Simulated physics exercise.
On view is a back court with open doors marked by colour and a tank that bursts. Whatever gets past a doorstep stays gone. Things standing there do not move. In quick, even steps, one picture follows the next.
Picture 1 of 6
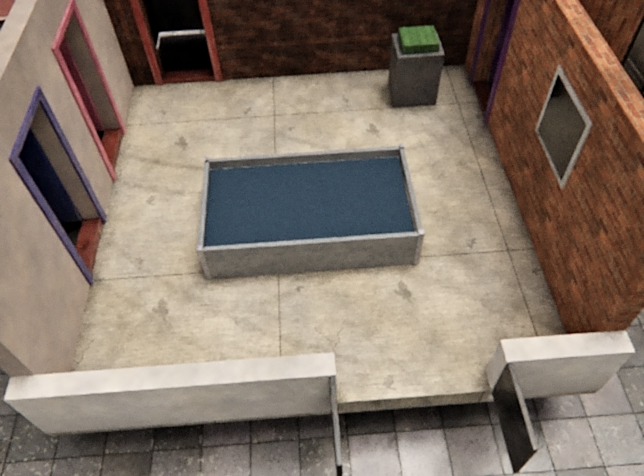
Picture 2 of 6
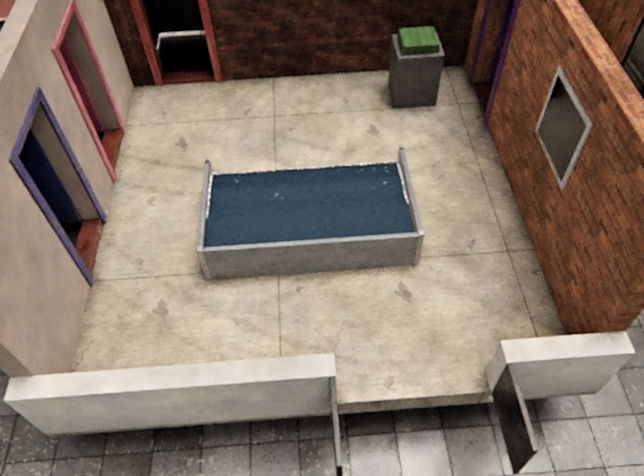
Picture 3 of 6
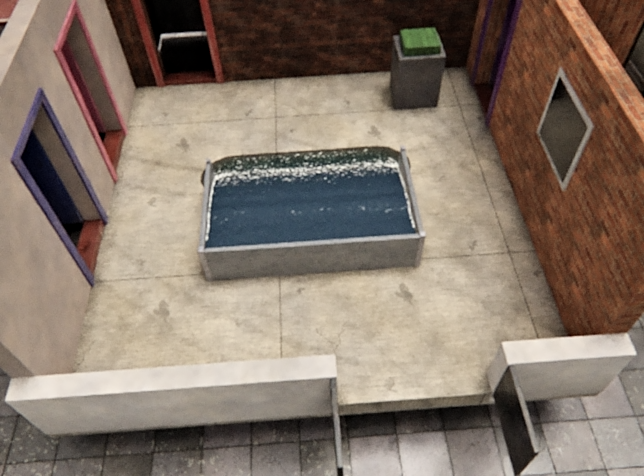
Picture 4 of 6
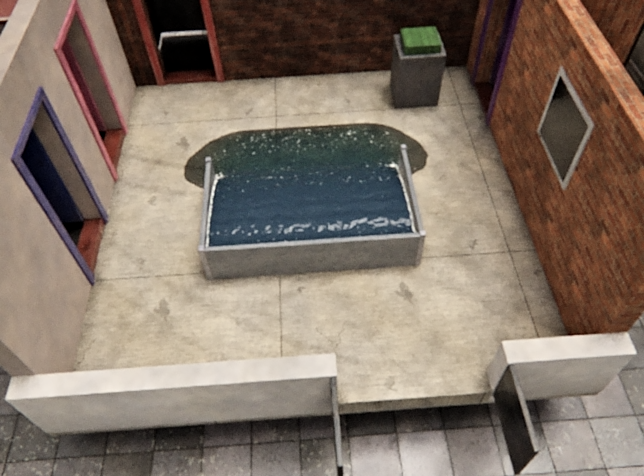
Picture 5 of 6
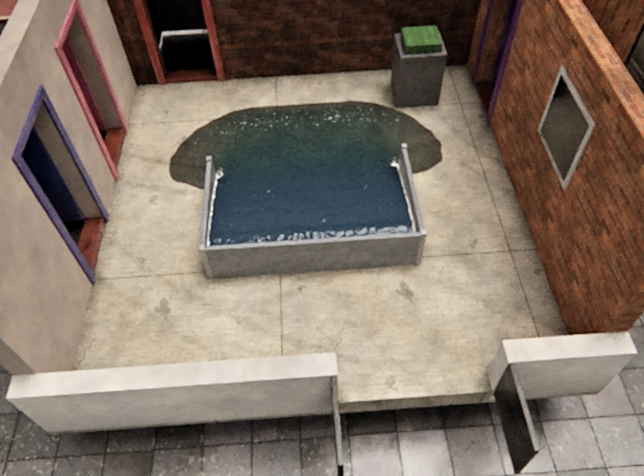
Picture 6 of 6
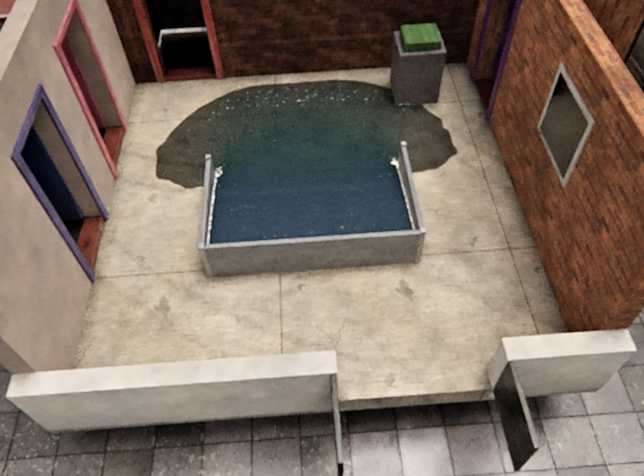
We see a rectangular tank of blue water in a walled courtyard; its far side opens, and water pours out across the pale floor, spreading in a widening dark pool toward the back wall and around a grey, green-topped block.
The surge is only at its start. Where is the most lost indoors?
Through the red door.
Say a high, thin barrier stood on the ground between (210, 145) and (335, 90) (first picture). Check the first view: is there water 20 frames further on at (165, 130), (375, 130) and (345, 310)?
Taking the three spots in turn: Swamped, swamped, spared.
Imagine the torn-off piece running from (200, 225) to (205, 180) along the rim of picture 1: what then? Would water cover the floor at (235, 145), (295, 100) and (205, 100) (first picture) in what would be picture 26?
Taking them in the order you gave, I'd call them spared, spared and sodden.
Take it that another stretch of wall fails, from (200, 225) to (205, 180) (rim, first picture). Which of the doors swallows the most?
The largest share comes in at the one in blue.
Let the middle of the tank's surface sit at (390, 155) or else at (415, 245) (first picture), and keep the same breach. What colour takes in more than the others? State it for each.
Case one the purple door, case two the purple-painted one.
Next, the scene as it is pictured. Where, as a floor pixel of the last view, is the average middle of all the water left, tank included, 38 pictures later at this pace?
That puts it at around (289, 175).
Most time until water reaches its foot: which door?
I'd go with the blue-painted one.
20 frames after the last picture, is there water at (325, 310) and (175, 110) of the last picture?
Taking them in turn: Not wetted, drenched.
A moment on, water covers 40 % of the floor; red door a trickle in, blue door not reached, pink door not reached, purple door wet at the sill, nothing in.
Next, water covers 40 % of the floor; red door some in, blue door not reached, pink door wet at the sill, nothing in, purple door a trickle in.
Then, water covers 50 % of the floor; red door some in, blue door not reached, pink door wet at the sill, nothing in, purple door some in.
Later, water covers 85 % of the floor; red door a lot in, blue door wet at the sill, nothing in, pink door wet at the sill, nothing in, purple door some in.
In the end, water covers 95 % of the floor; red door a lot in, blue door wet at the sill, nothing in, pink door wet at the sill, nothing in, purple door some in; the red door has let in the most.
